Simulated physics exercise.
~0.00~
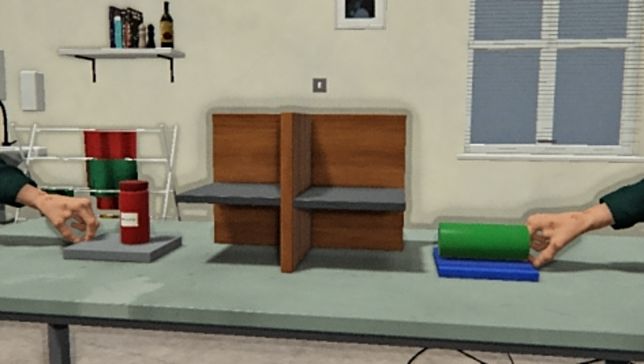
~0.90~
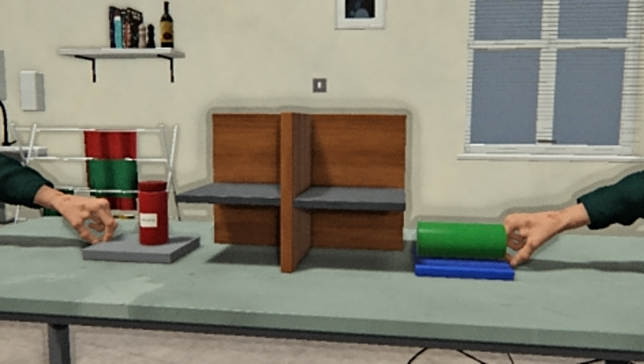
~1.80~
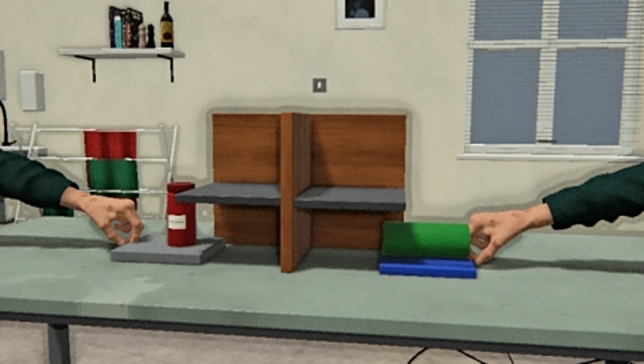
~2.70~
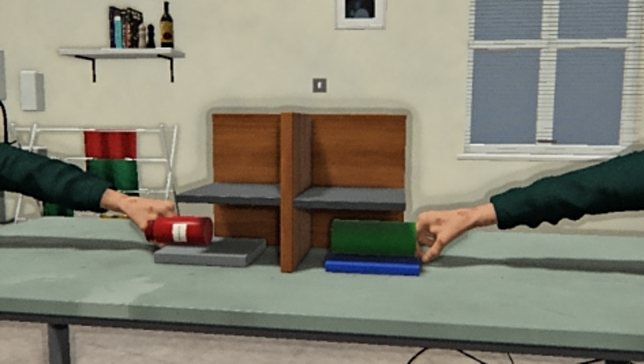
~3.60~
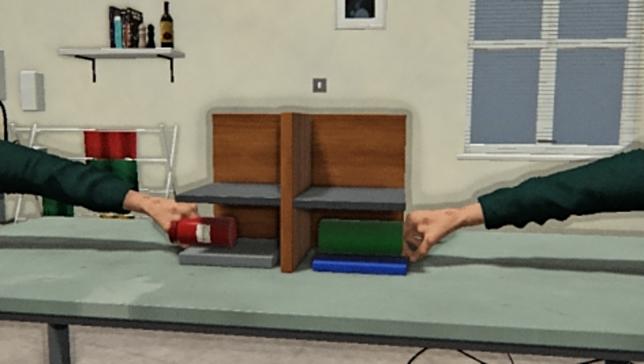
Two hands sliding a grey tray and blue board under a shelf, the red jar toppling backwards while the green candle clears.
